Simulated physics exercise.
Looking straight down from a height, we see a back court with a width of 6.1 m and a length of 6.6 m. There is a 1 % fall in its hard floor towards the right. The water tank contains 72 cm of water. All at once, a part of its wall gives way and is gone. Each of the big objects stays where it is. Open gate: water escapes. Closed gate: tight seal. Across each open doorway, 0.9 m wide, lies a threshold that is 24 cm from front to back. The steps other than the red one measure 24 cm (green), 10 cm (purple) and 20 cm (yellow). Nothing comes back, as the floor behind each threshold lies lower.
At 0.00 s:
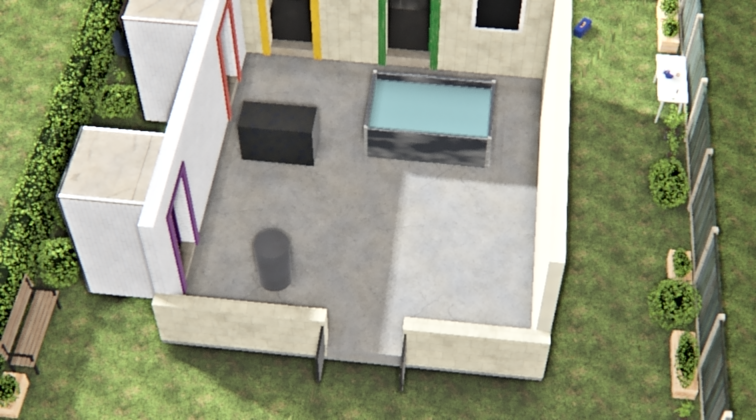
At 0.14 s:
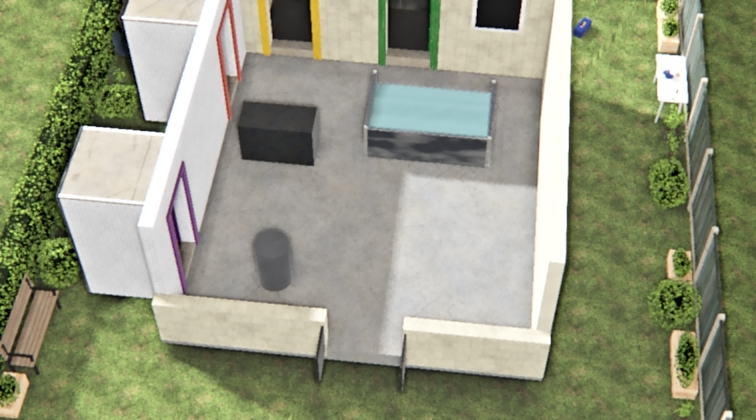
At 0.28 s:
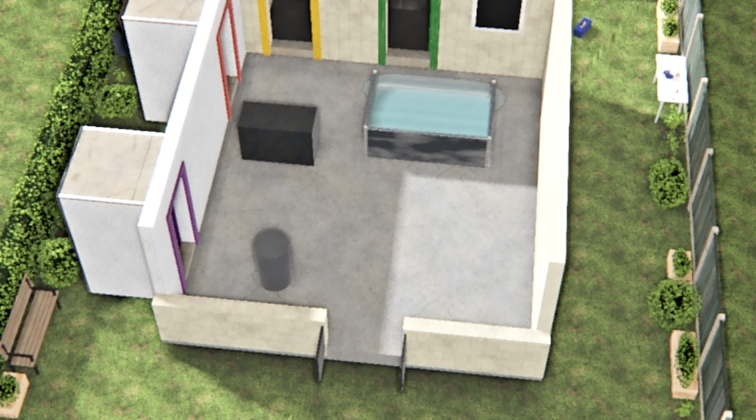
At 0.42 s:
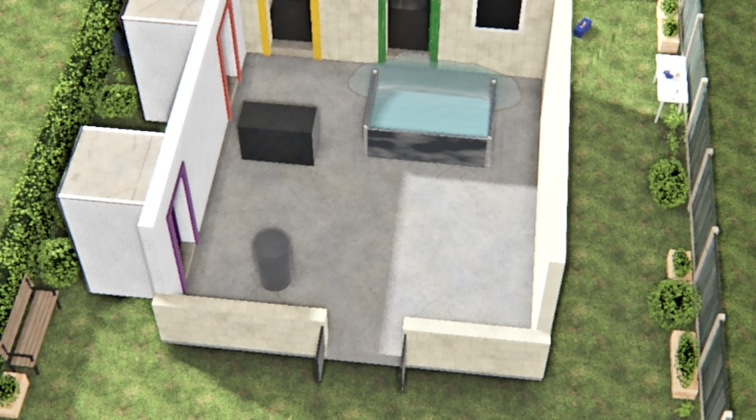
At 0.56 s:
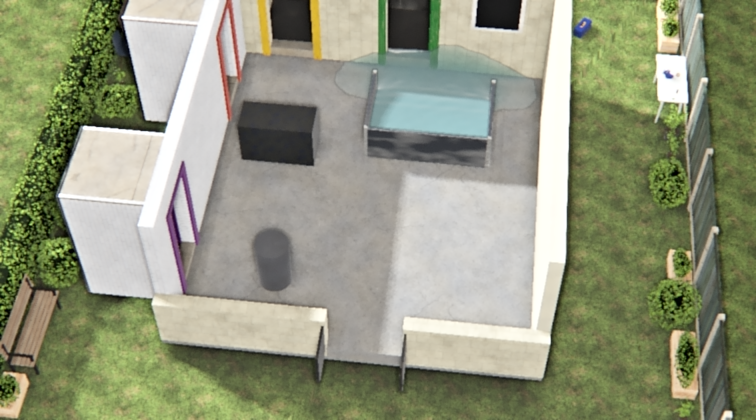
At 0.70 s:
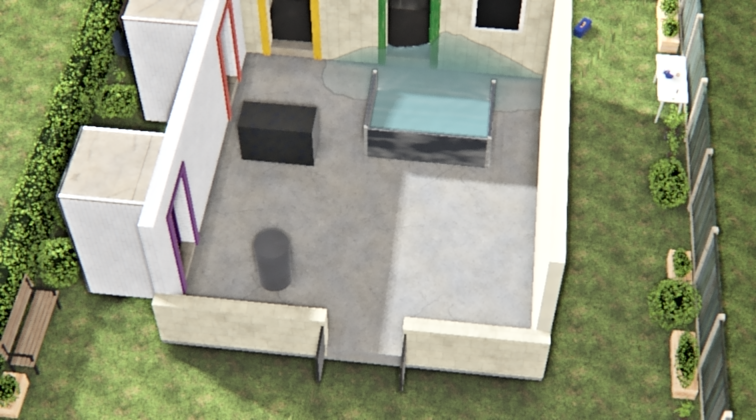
A walled back court with a grey floor lies among lawns, seen from high above by a camera that stays still. A glass-sided tank of pale blue water stands near the far wall, right of a black box, with a dark cylinder nearer, and red, yellow, green and purple doorways around. Water pours out on the tank's far side and spreads thinly left and right, reaching the green doorway.
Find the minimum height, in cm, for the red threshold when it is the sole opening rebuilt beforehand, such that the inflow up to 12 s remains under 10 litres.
The minimum height is about 16 cm.
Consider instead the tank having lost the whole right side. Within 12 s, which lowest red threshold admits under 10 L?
It needs to be about 13.5 cm high.
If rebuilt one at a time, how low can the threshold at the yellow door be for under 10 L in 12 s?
Yellow: Roughly 8.5 cm.
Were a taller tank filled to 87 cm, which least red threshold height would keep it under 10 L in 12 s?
Then a height close to 19 cm.
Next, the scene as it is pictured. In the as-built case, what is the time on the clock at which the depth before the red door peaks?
That happens close to 2.4 s on the clock.
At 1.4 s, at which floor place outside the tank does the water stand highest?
At about pixel (535, 82).
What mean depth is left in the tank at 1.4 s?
About 26 cm.
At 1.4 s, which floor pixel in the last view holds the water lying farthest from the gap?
In the last picture, around (246, 55).
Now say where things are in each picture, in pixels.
The first frame shows still water, 72 cm deep, in the water tank at (431, 108); the red door at (229, 63) is dry.
In the second frame, water pours out on the far side and has run 0.3 m, to a hidden place; about 9 cm deep outside, 72 cm at the back.
In the third frame, the front is at a hidden place, 0.8 m from the gap on the far side; 1.7 m2 of floor is wet, 67 cm left at the back.
In the fourth frame, the front is at (413, 56), 1.1 m from the gap on the far side; 3.0 m2 of floor is wet, 61 cm left at the back.
In the fifth frame, the gap is on the far side, the front 1.3 m out at (530, 79); the back of the water tank holds 59 cm.
In the sixth frame, the front is at (330, 61), 1.5 m from the gap on the far side; 3.7 m2 of floor is wet, 54 cm left at the back; the red door at (229, 63), 4.0 m from the gap, is still 2.0 m from the nearest water.
After 1.4 s water covers 15 % of the floor, deepest (57 cm) near (535, 82); it has not reached the red door.
After 3.0 s water covers 45 % of the floor, deepest (24 cm) near (535, 88); 19 cm at the red door, 4 litres in over its 17 cm threshold.
After 12.0 s water covers 100 % of the floor, deepest (10 cm) near (526, 278); 5 cm at the red door, 7 litres in over its 17 cm threshold.
At the red door as built, the water arrived by 1.8 s and peaked near 21 cm at 2.4 s.
With a threshold of 13.5 cm, 23 litres would have come in within the 12 s; with 18 cm, 5 litres. So under 10 litres takes about 16 cm.
